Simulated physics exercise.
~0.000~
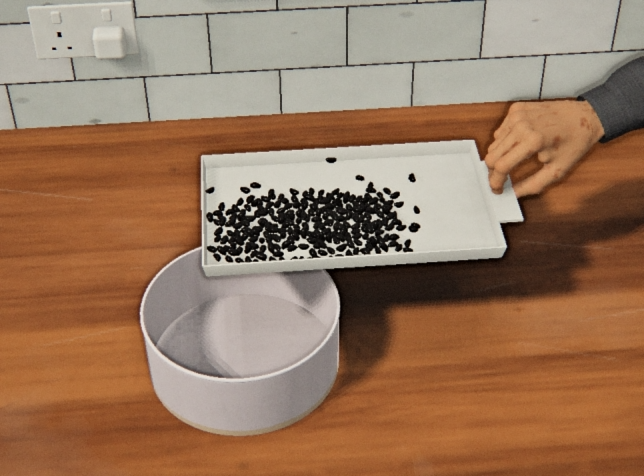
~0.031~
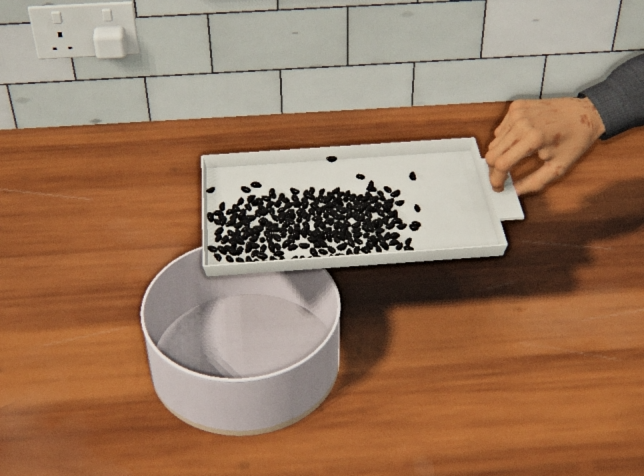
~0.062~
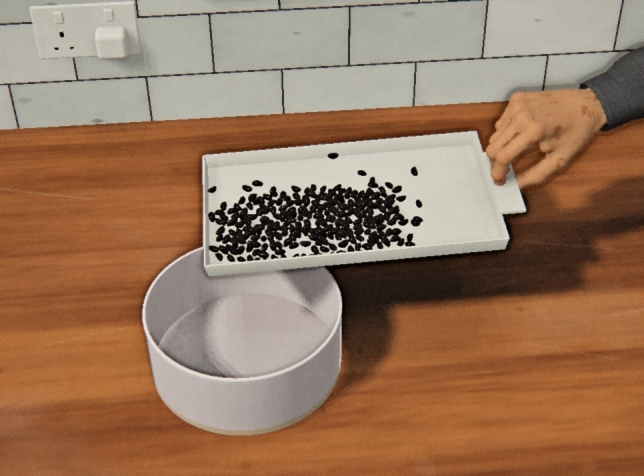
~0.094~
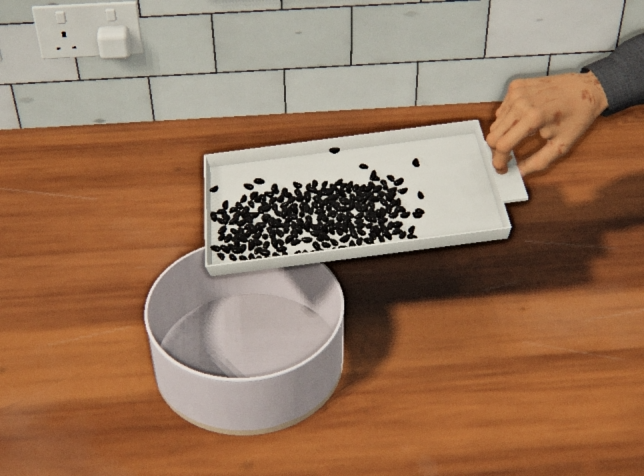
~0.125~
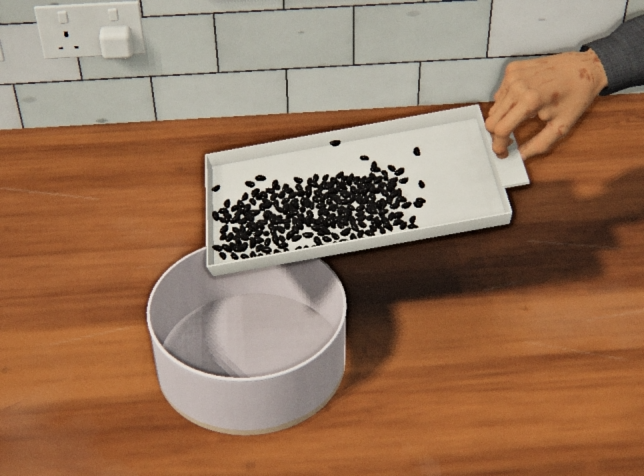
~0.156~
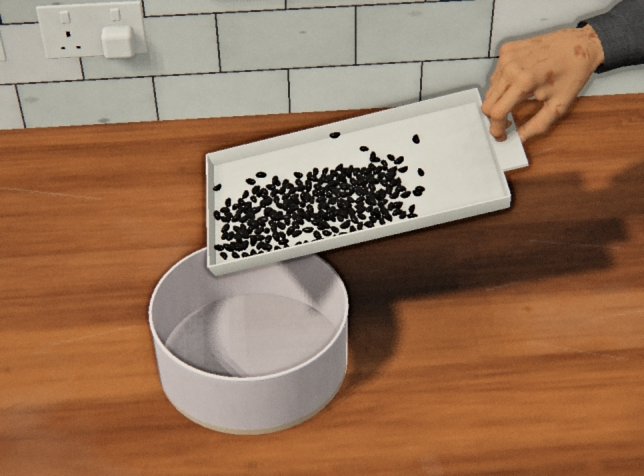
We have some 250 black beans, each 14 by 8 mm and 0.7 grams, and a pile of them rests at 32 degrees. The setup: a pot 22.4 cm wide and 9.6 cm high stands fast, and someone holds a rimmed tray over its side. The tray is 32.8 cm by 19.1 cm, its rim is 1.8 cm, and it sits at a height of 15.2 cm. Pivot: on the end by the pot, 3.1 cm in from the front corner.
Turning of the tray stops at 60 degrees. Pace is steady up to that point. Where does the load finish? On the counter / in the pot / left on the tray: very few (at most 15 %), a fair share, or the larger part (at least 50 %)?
Counter: A fair share; pot: A fair share; left on the tray: A fair share.
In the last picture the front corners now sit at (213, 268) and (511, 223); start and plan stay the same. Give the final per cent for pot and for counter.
Pot 55, counter 0.
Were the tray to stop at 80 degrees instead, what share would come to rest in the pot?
It would be near 35 per cent.
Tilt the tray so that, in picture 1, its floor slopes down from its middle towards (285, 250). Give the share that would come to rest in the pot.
Something like 60 in a hundred.
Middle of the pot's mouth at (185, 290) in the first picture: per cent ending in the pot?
About 55 per cent.
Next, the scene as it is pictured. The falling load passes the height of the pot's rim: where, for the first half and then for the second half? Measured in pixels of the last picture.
Early half: About (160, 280); late half: (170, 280).
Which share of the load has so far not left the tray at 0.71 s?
It works out to near 50 per cent of the load.
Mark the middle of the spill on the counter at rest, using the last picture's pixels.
It comes to rest with its centre close to (96, 305).
After 0.34 s, tilt 38 degrees; the tray holds 100 %, the pot 0 %.
After 0.46 s, tilt 54 degrees; the tray holds 100 %, the pot 0 %.
After 0.71 s, tilt 60 degrees; the tray holds 50 %, the pot 15 %.
By 2.2 s all is still; counter 35 %, pot 30 %, tray 40 %.
